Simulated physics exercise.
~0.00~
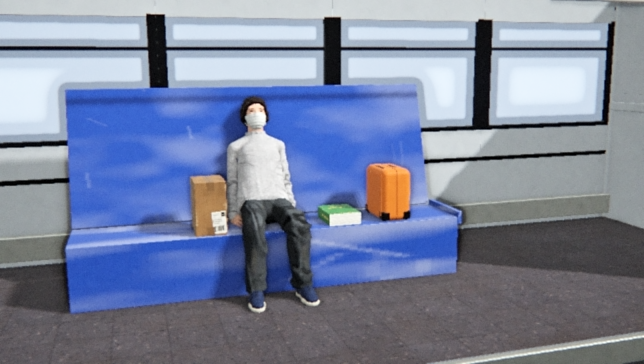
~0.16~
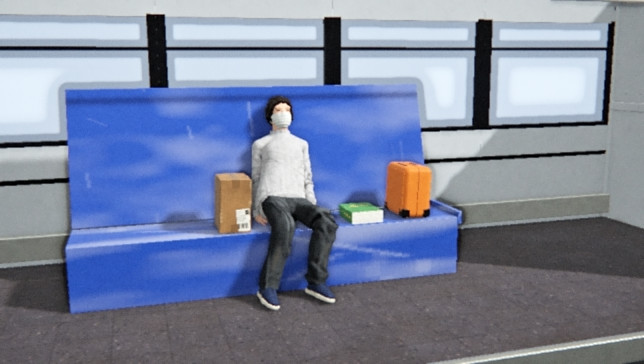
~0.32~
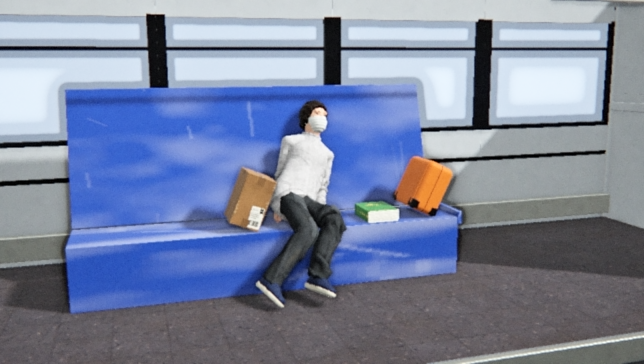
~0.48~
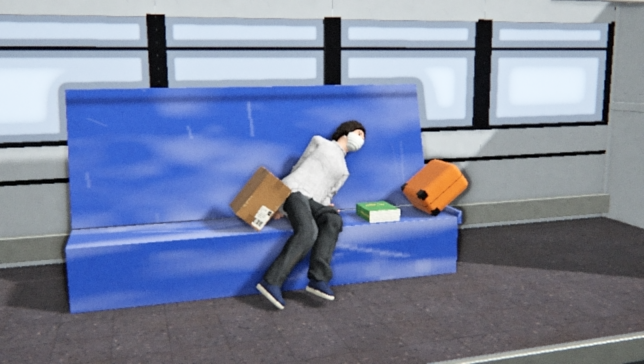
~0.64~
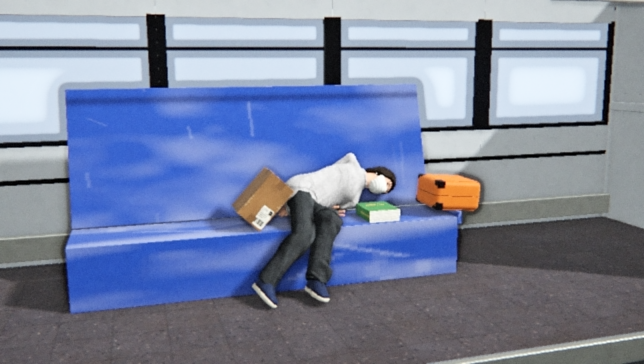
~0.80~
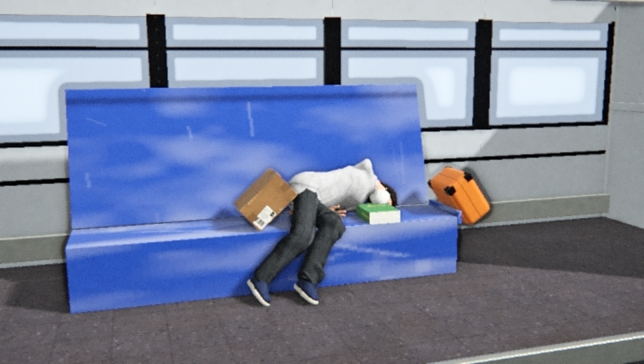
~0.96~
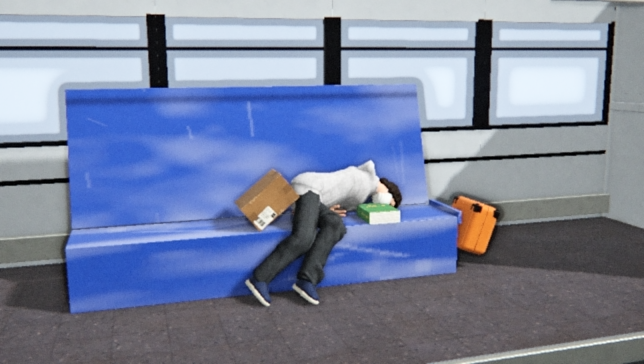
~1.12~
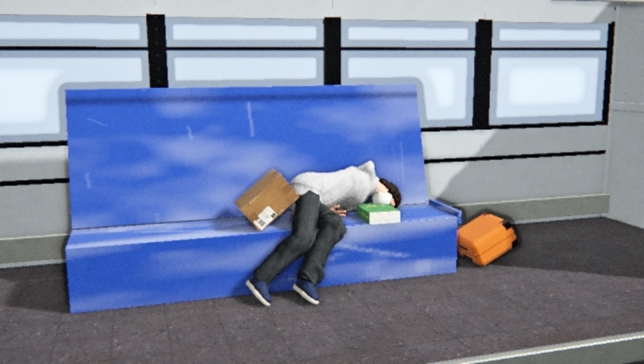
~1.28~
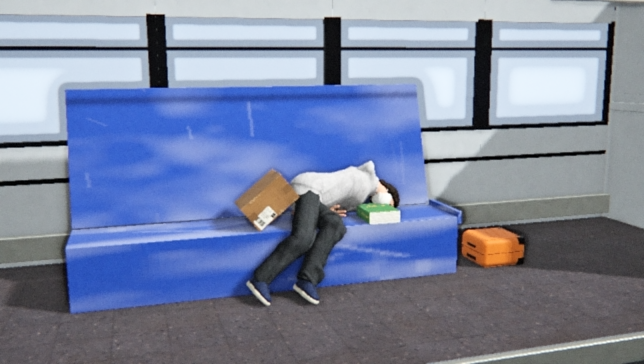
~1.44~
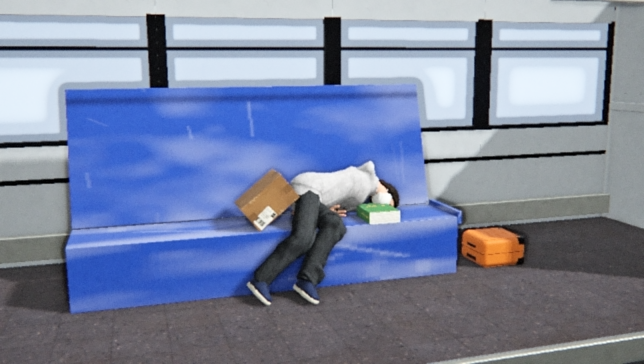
An orange suitcase, a brown box, a flat green and white package and a masked person in a pale sweater and dark trousers all slide to the right along a blue bench. The suitcase and the box begin to lean as the person tilts the same way, arms loose. The person topples sideways, head coming down by the green package, while the suitcase tips past the bench's right end. It tumbles over and drops to the floor, settling on its side. The slumped person, the leaning box and the package remain on the bench.
